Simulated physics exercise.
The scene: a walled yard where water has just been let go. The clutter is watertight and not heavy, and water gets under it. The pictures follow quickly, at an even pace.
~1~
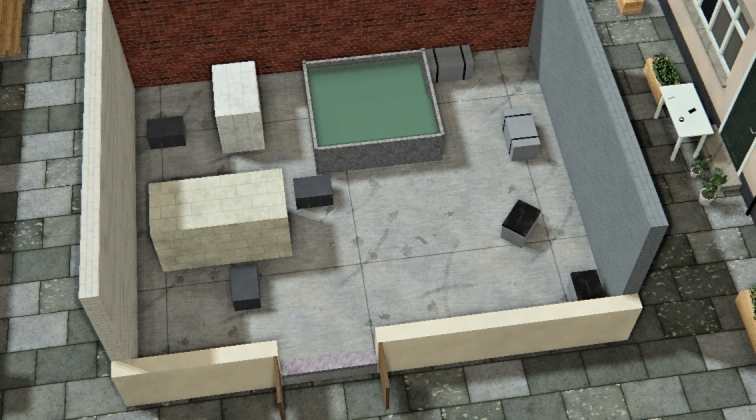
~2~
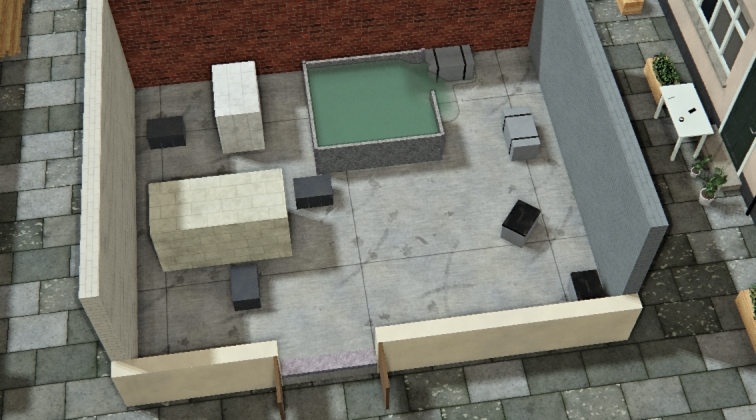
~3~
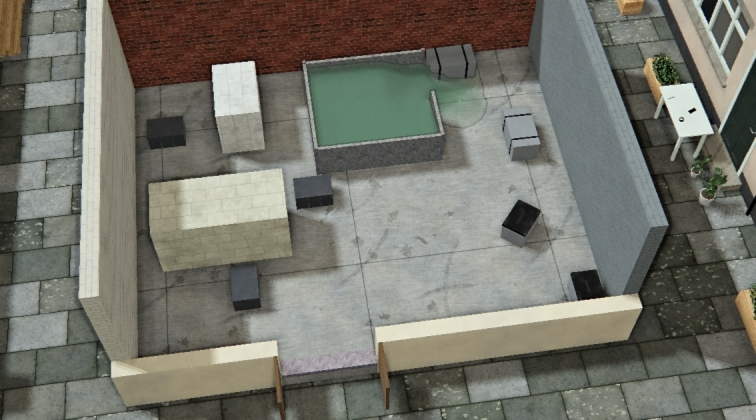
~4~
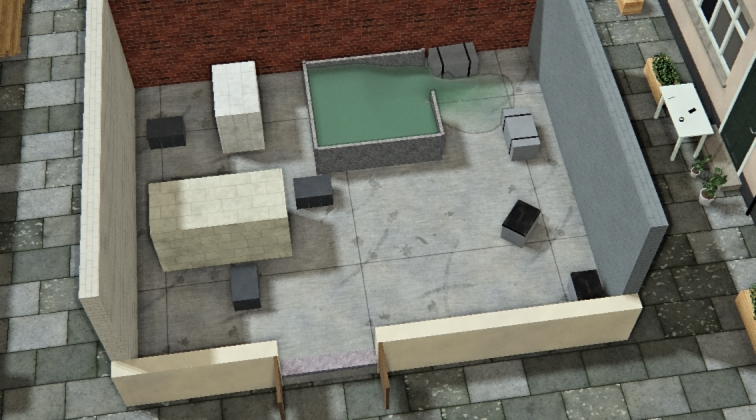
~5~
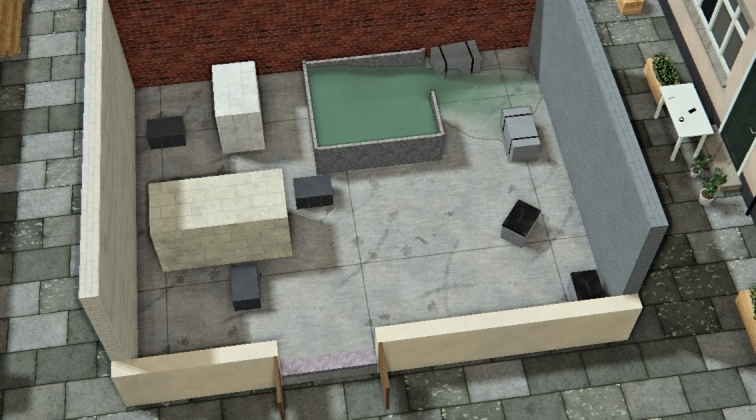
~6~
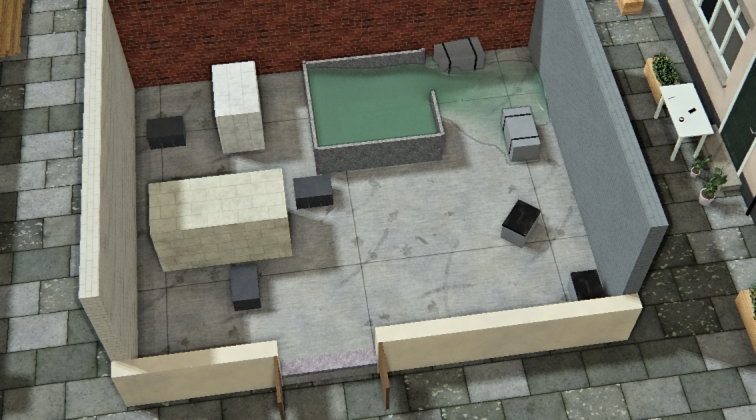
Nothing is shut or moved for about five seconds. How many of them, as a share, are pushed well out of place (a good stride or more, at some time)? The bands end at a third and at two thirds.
It is from one to two thirds.
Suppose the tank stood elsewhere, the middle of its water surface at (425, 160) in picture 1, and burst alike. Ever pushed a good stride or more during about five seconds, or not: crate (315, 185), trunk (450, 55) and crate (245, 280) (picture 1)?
In turn: Under that, yes, less than that.
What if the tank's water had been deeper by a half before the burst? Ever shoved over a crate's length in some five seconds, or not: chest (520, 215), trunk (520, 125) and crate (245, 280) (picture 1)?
One after the other: Yes, pushed that far, no.
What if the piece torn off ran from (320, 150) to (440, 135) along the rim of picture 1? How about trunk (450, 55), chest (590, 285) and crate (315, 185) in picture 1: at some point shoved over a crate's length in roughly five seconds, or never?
In turn: Not that far, that far or more, moved that far.
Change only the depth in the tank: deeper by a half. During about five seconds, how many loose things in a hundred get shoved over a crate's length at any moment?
I make it 60 per cent.
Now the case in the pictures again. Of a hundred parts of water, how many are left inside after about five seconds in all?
About 100 per cent.
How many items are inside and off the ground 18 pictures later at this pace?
2 of them.
A moment on, 0 of 7 are well off their spots; 0 afloat.
Next, 1 of 7 are well off their spots; 1 afloat.
Later, 2 of 7 are well off their spots; 2 afloat.
In the end, 4 of 7 are well off their spots, and 4 have been at some point; 0 afloat.
